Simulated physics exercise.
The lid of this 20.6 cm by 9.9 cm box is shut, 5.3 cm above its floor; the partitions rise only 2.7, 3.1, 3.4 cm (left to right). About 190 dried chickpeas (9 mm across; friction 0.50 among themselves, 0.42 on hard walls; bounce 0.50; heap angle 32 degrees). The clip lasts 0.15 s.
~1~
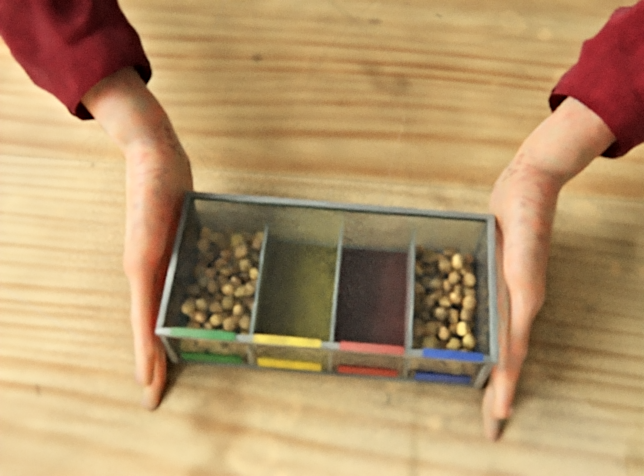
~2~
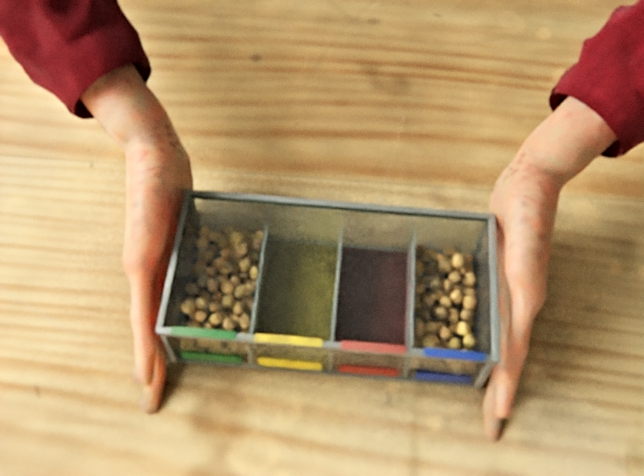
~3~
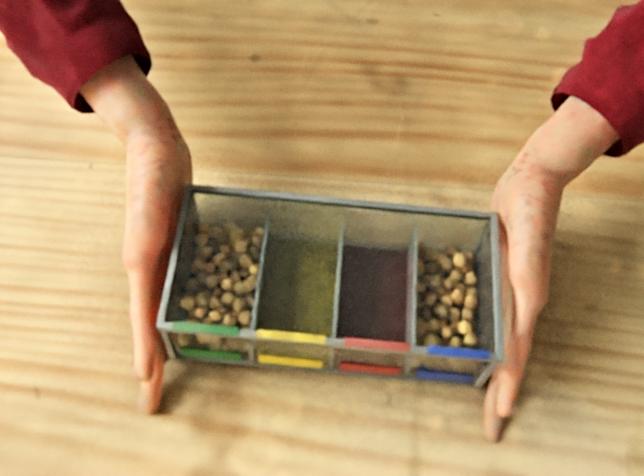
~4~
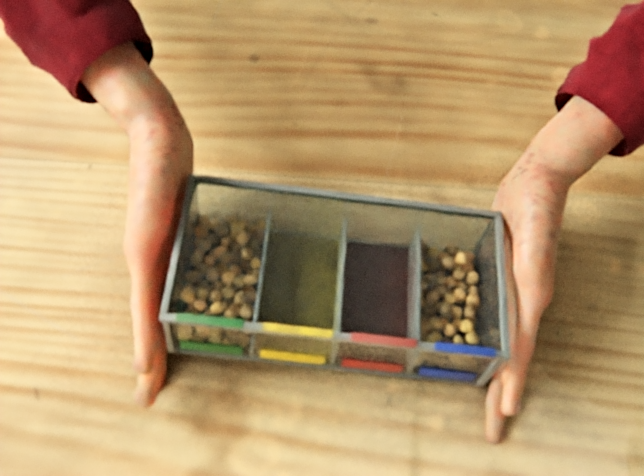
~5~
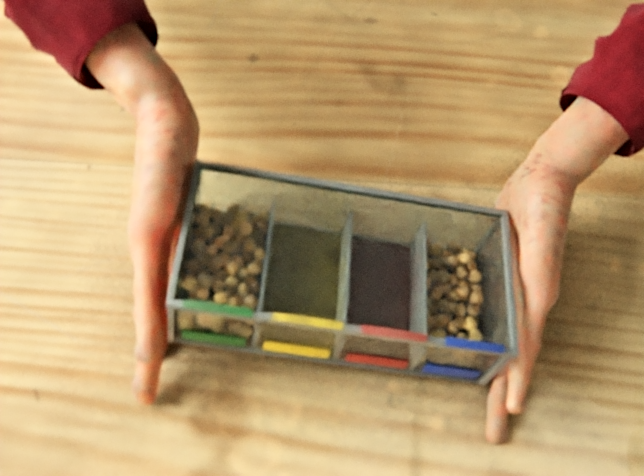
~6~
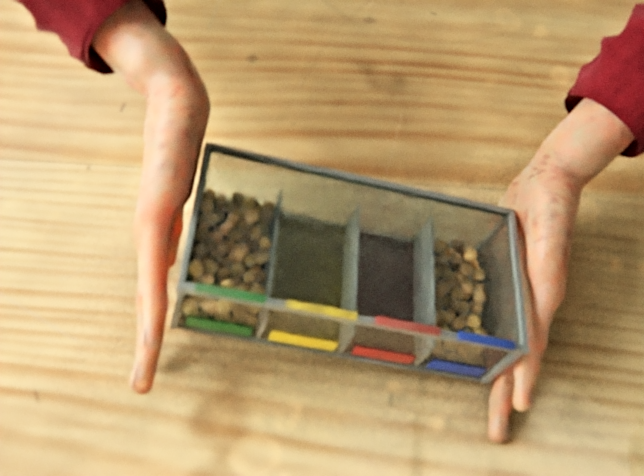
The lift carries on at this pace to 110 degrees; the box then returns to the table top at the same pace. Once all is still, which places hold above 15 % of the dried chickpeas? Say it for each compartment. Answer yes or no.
Red yes, blue yes, green no, yellow no.
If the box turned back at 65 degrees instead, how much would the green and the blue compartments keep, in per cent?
Then: Green 40, blue 45.
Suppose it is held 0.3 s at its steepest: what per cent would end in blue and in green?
Then: Blue 80; green 0.
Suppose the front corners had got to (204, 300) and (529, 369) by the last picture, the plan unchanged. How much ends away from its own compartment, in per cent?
Then about 55 per cent.
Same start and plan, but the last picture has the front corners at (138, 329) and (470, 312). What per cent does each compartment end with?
Red 5; blue 20; green 70; yellow 0.
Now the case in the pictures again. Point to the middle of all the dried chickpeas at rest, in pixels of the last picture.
Near (438, 281).
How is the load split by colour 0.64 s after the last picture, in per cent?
Red 5, blue 50, green 25, yellow 15.
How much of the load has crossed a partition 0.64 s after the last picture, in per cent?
About 25 per cent.
Then, 0.64 s after the last picture, tilt 110 degrees; red 5 %, blue 50 %, green 25 %, yellow 15 %.
Then, 1.07 s after the last picture, tilt 48 degrees; red 25 %, blue 70 %, yellow 5 %.
Then, 1.57 s after the last picture, tilt 0 degrees; red 25 %, blue 75 %, yellow 5 %.
In the end, red 25 %, blue 75 %, green 0 %, yellow 5 %.
